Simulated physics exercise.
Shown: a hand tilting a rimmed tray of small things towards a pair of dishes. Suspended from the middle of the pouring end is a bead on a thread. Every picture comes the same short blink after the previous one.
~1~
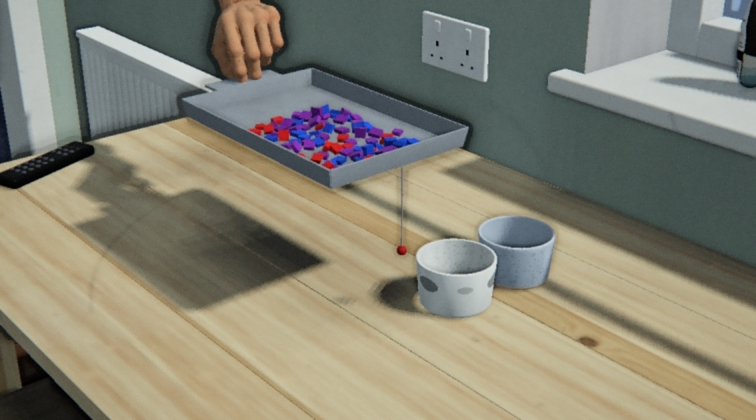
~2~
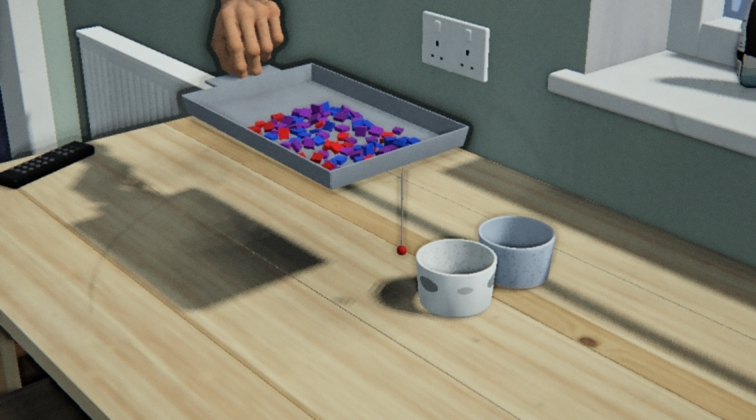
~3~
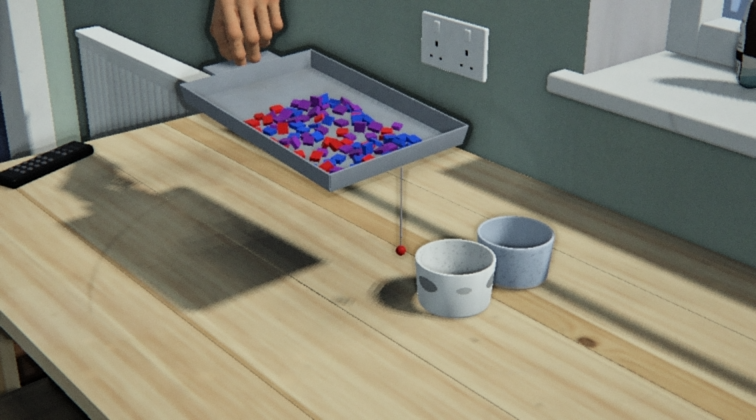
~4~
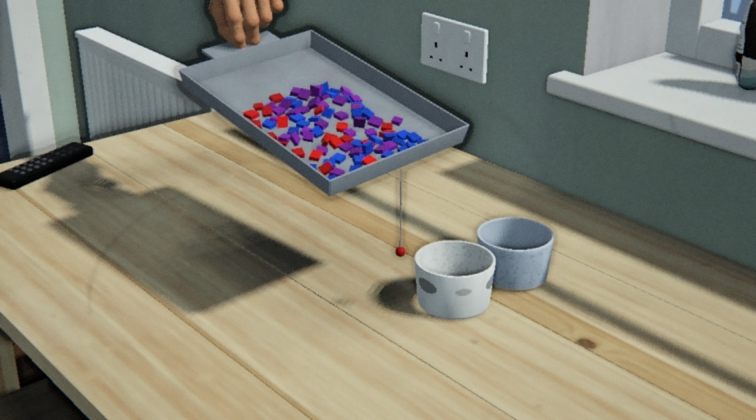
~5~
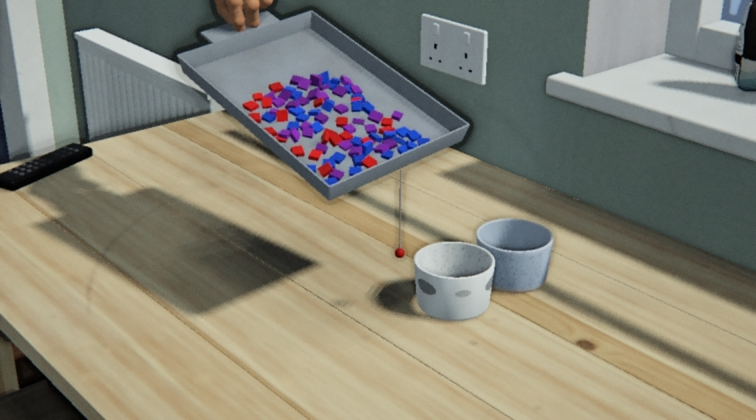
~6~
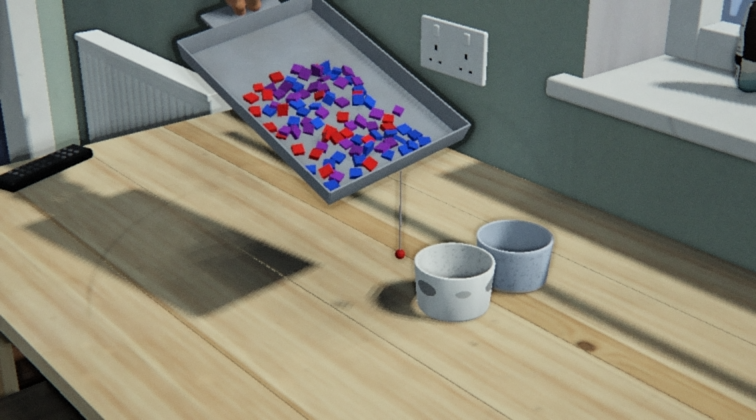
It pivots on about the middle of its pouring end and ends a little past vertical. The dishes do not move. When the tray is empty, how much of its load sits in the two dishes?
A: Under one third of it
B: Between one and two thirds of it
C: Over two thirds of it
(A) Under one third of it.
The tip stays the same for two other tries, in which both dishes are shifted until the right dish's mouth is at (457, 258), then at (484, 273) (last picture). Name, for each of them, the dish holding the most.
Position 1 - the dish to the left; position 2 - the dish to the left.
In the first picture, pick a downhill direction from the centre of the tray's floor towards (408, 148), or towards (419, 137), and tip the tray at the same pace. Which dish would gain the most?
Heading one - the leftward dish; heading two - the leftward dish.
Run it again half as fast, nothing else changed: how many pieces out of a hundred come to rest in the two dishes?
Close to 0 in a hundred.
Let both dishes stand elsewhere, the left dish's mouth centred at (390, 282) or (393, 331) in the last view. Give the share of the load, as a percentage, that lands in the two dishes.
About 30 and 0 per cent respectively.
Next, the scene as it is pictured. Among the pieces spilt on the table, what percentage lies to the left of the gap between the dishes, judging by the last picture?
100 in a hundred, roughly.
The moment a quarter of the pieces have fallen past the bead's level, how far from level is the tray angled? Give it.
Roughly 100 degrees of turn.
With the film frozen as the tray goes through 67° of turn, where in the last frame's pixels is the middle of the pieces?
The middle of the pieces lands at roughly (346, 151).
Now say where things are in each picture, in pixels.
Corners of the pouring end at (331, 168) and (463, 127), level; middle of the load at (323, 137), mosaic tiles; left dish at (483, 289); right dish at (544, 263); bead on its thread at (402, 250), in the first picture.
Corners of the pouring end at (331, 169) and (463, 127), level; middle of the load at (323, 135), in the second picture.
Corners of the pouring end at (330, 172) and (463, 125), tipped barely, lowest at the left corner; middle of the load at (322, 130), in the third picture.
Corners of the pouring end at (331, 178) and (464, 125), tipped a little, lowest at the left corner; middle of the load at (322, 124), in the fourth picture.
Corners of the pouring end at (330, 183) and (464, 124), tipped clearly, lowest at the left corner; middle of the load at (322, 118), in the fifth picture.
Corners of the pouring end at (331, 189) and (465, 124), tipped clearly, lowest at the left corner; middle of the load at (323, 113); left dish at (482, 294); right dish at (542, 267), in the sixth picture.
Soon, tray tipped steeply; nearly all on the tray; a stray few outside both.
A while on, tray tipped past a quarter turn; about a quarter on the tray; about a quarter outside both; about half in the air.
Towards the end, tray tipped past a quarter turn; all outside both.
Finally, tray tipped past a quarter turn; none in the left dish; none in the right dish; all outside both.
